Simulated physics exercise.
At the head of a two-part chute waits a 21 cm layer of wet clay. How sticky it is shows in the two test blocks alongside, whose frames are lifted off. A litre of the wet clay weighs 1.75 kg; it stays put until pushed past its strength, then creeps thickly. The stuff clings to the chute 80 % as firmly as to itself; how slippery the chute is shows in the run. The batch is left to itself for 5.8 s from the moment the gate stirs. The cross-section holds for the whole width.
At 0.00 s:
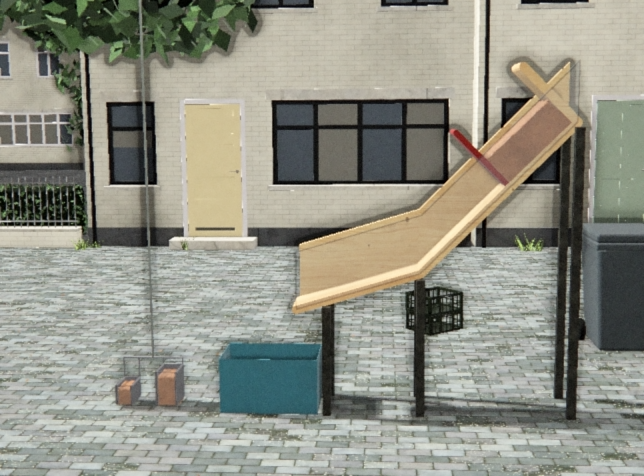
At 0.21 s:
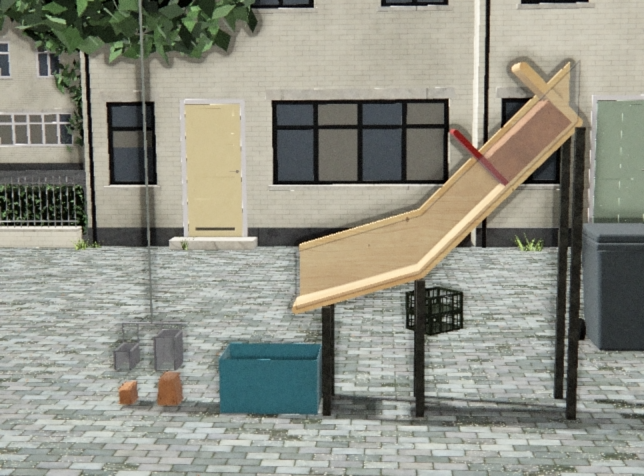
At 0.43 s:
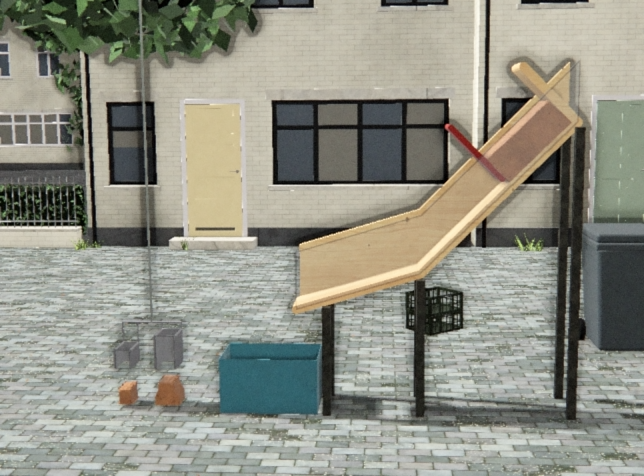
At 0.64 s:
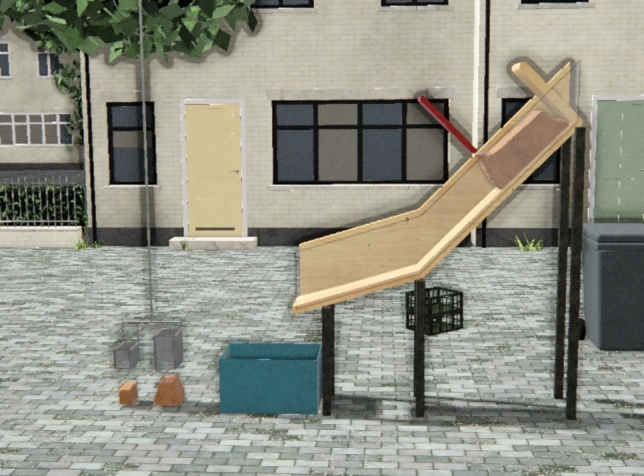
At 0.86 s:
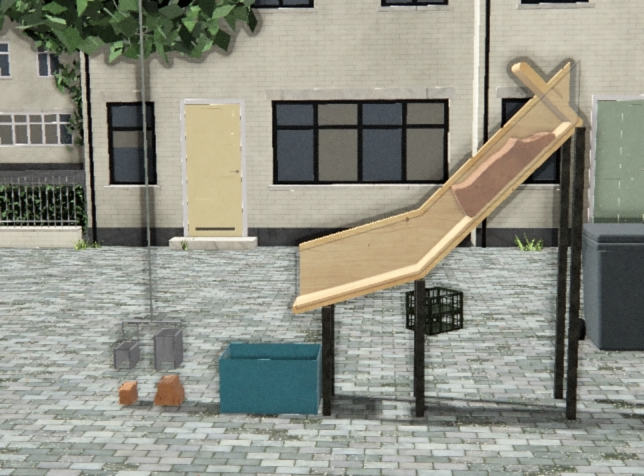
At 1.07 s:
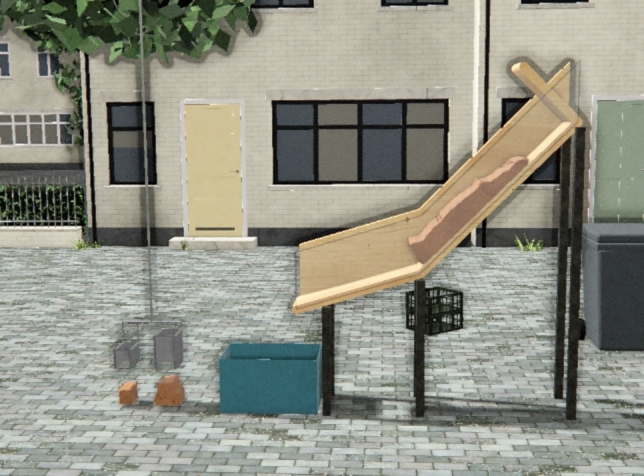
At first, reddish-brown clay sits behind a red bar high on a wooden chute, while grey casings rise off two small orange blocks, the larger one sagging slightly. Then the bar lifts up and left and disappears from view, and the clay slides down leftward, stretching along the steep section.
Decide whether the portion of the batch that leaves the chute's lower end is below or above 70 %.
The portion of the batch that leaves the chute's lower end is below 70 %.
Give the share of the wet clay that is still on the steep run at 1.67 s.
Near 4 %.
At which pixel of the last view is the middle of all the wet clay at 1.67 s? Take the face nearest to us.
Around (344, 285).
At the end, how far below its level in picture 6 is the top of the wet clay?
About 65.5 cm.
By 1.67 s, 4 % is on the steep run, 96 % on the flatter one and 0 % past the end.
By 2.38 s, 2 % is on the steep run, 63 % on the flatter one and 35 % past the end.
By 3.08 s, 2 % is on the steep run, 62 % on the flatter one and 35 % past the end.
By 3.79 s, 2 % is on the steep run, 62 % on the flatter one and 35 % past the end.
By 6.22 s, at the end, 2 % is on the steep run, 62 % on the flatter one and 35 % past the end.
